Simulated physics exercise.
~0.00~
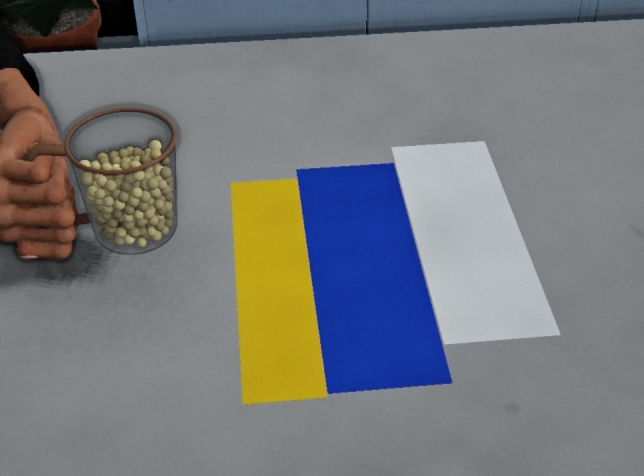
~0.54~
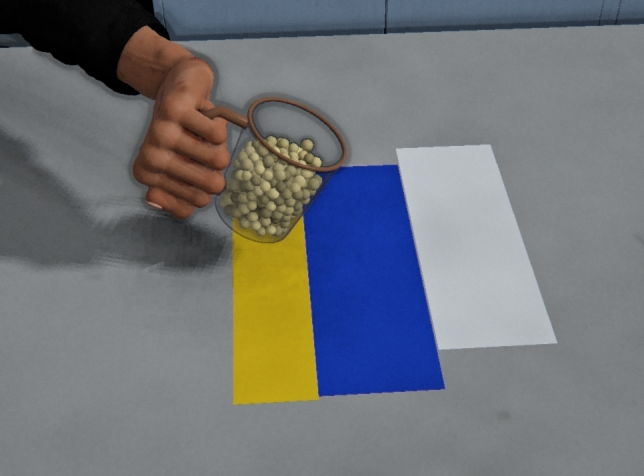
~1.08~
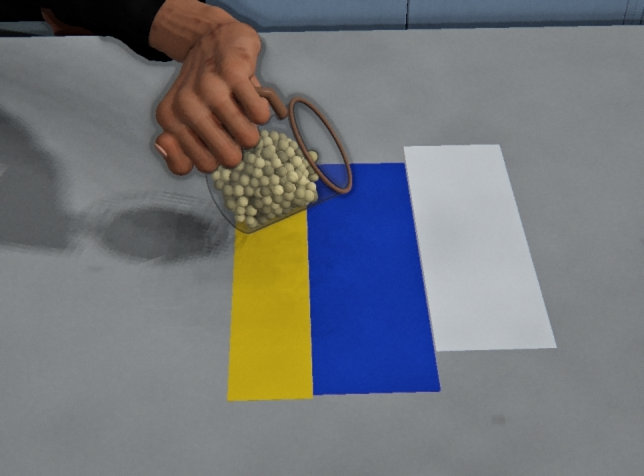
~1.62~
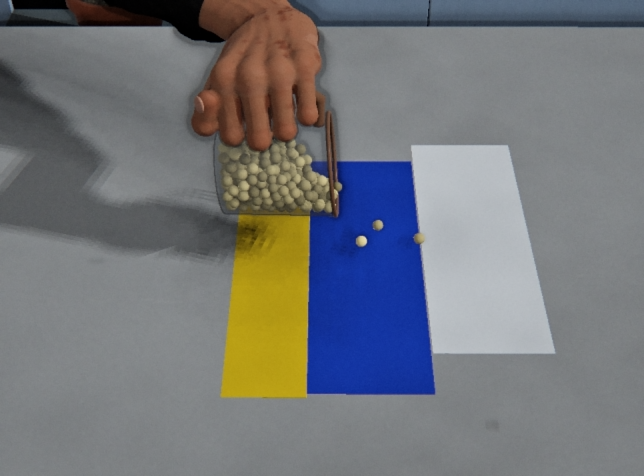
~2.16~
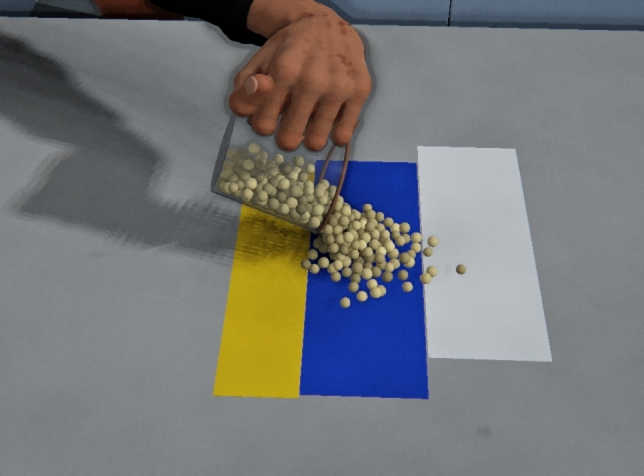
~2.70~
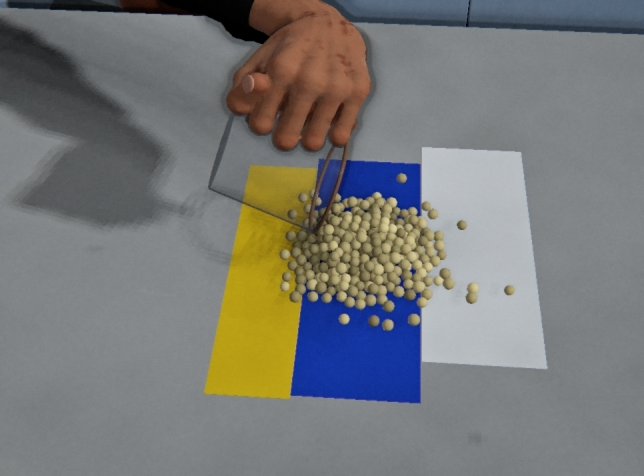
In this clip, a hand moves a clear cup of pale soya beans rightward over yellow, blue and white mats and tips it until it empties, leaving most beans heaped on the blue mat, with some on the yellow and a few scattered on the white.
